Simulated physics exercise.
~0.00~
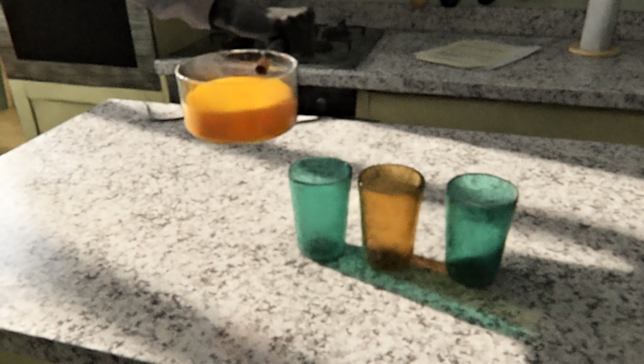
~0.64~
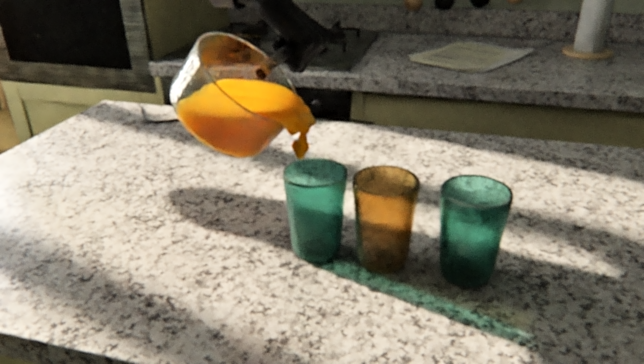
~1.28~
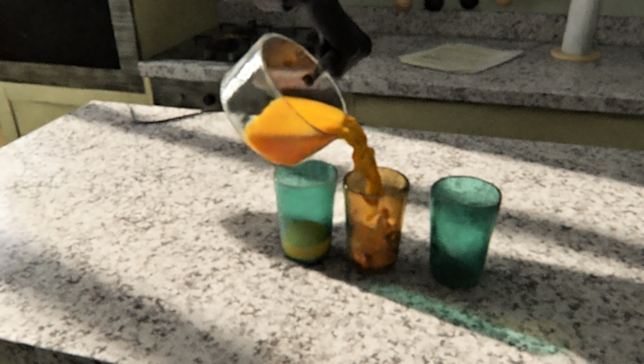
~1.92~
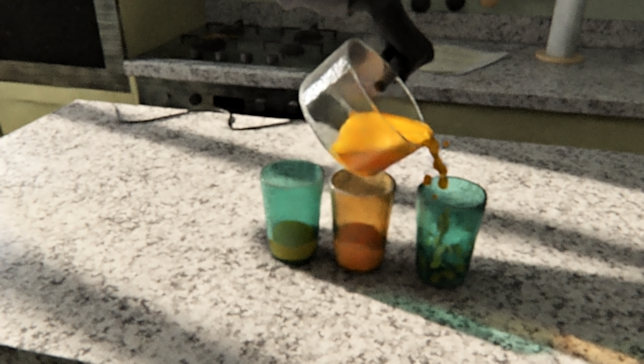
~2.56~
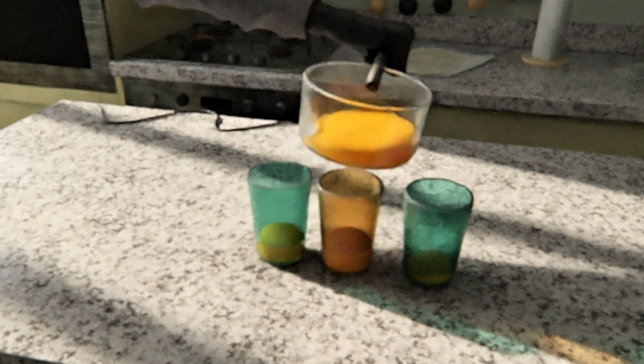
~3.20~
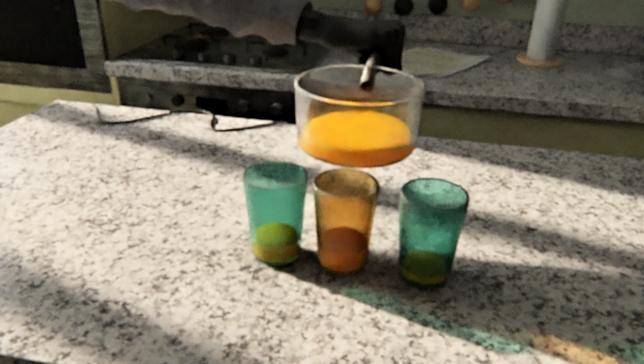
In the video, a dark hand tilts a clear glass pot of orange juice to the right and moves it along three glasses on a speckled worktop, pouring into each, then levels it, leaving a little juice in every glass and some in the pot.
